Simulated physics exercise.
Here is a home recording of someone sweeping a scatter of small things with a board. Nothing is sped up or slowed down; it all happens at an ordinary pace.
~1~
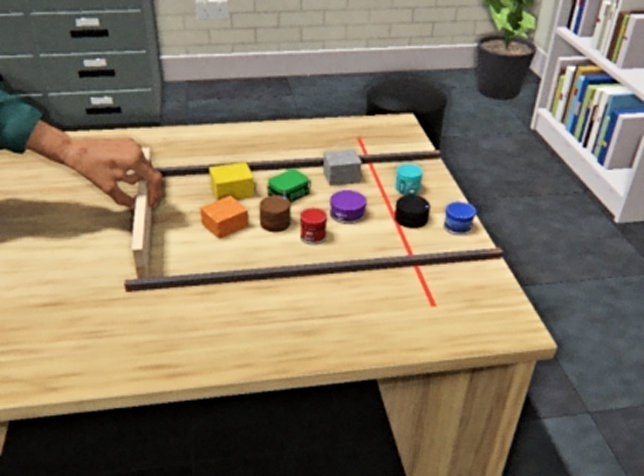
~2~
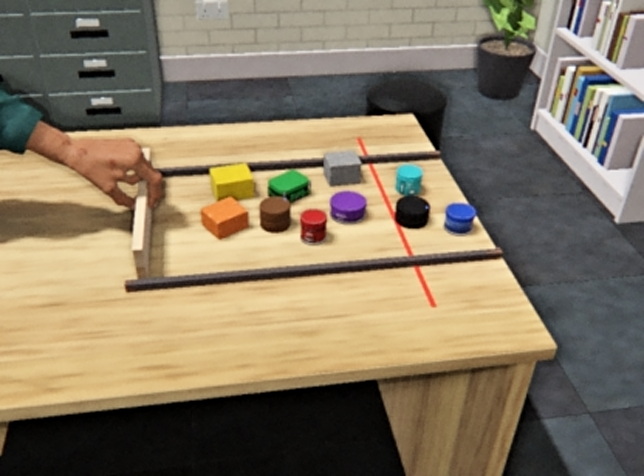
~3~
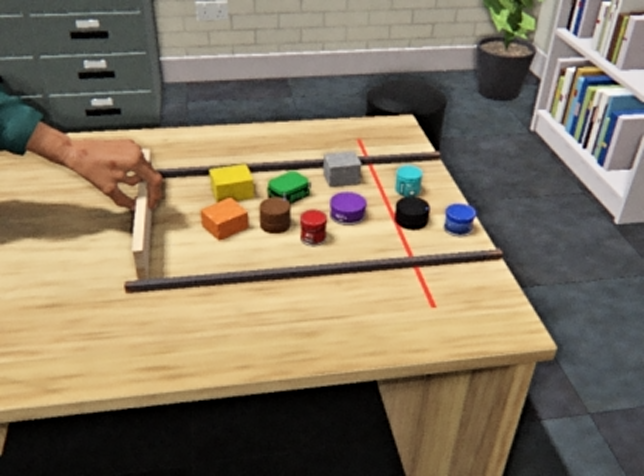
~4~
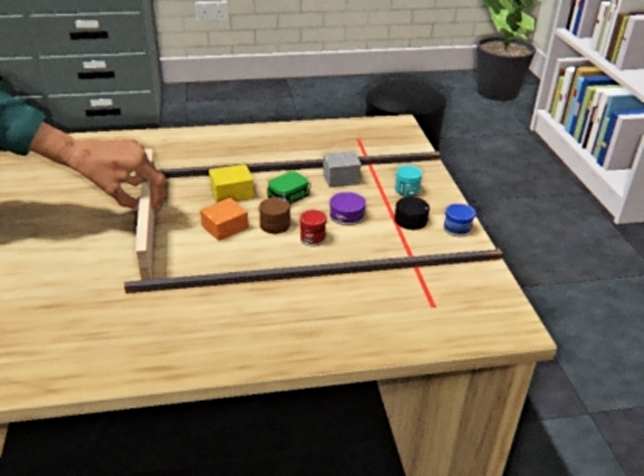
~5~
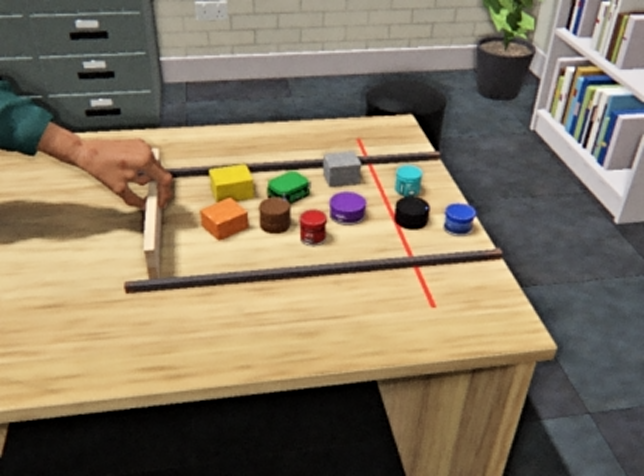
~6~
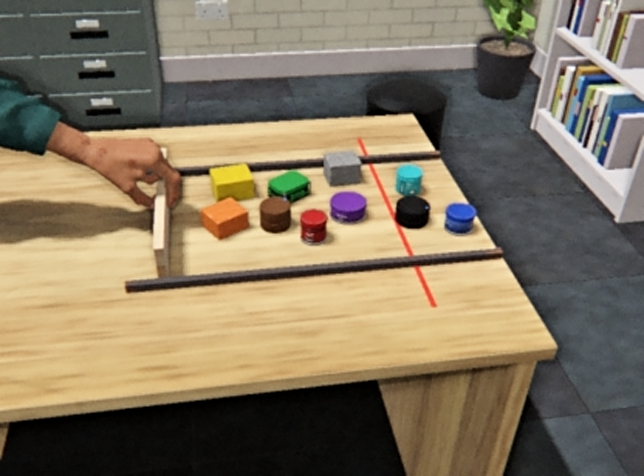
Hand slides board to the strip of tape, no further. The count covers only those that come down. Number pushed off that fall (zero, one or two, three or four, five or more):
Band: One faller or a pair.
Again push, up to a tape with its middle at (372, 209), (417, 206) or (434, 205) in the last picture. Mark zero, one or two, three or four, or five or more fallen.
First none at all, then three or four, and lastly five or more.
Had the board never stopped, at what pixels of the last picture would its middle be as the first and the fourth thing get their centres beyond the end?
First around (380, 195), then around (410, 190).
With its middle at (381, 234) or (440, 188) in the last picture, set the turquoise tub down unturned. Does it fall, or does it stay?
In the two tries the turquoise tub is not knocked off and ends up below, in that order.
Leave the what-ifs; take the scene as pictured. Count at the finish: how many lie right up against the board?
3 in contact.
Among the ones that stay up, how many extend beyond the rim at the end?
I'd put it at 2.
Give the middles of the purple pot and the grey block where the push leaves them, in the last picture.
One ends up near (465, 194) and the other near (421, 160).
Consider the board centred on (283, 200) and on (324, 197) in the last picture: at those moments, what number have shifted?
The count is 7 at the first point and 8 at the second.
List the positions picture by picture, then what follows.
In the first picture, blue tin (459, 219); turquoise tub (409, 180); black lid (412, 211); board (144, 209); tape (390, 207).
In the second picture, turquoise tub (409, 180); orange block (225, 218).
In the third picture, black lid (412, 213); red tin (313, 228).
In the fourth picture, blue tin (459, 220); yellow block (232, 184).
In the fifth picture, turquoise tub (408, 181); board (155, 210).
In the sixth picture, blue tin (460, 219); turquoise tub (409, 180); black lid (412, 212); board (163, 209); tape (390, 208).
Soon after, none off yet; blue tin at rest near (460, 219); turquoise tub at rest near (409, 180); black lid at rest near (412, 212).
After that, none off yet; blue tin at rest near (460, 219); turquoise tub at rest near (409, 180); black lid displaced a little near (427, 215).
In the end, the number that fall off is one or two; gone, turquoise tub.
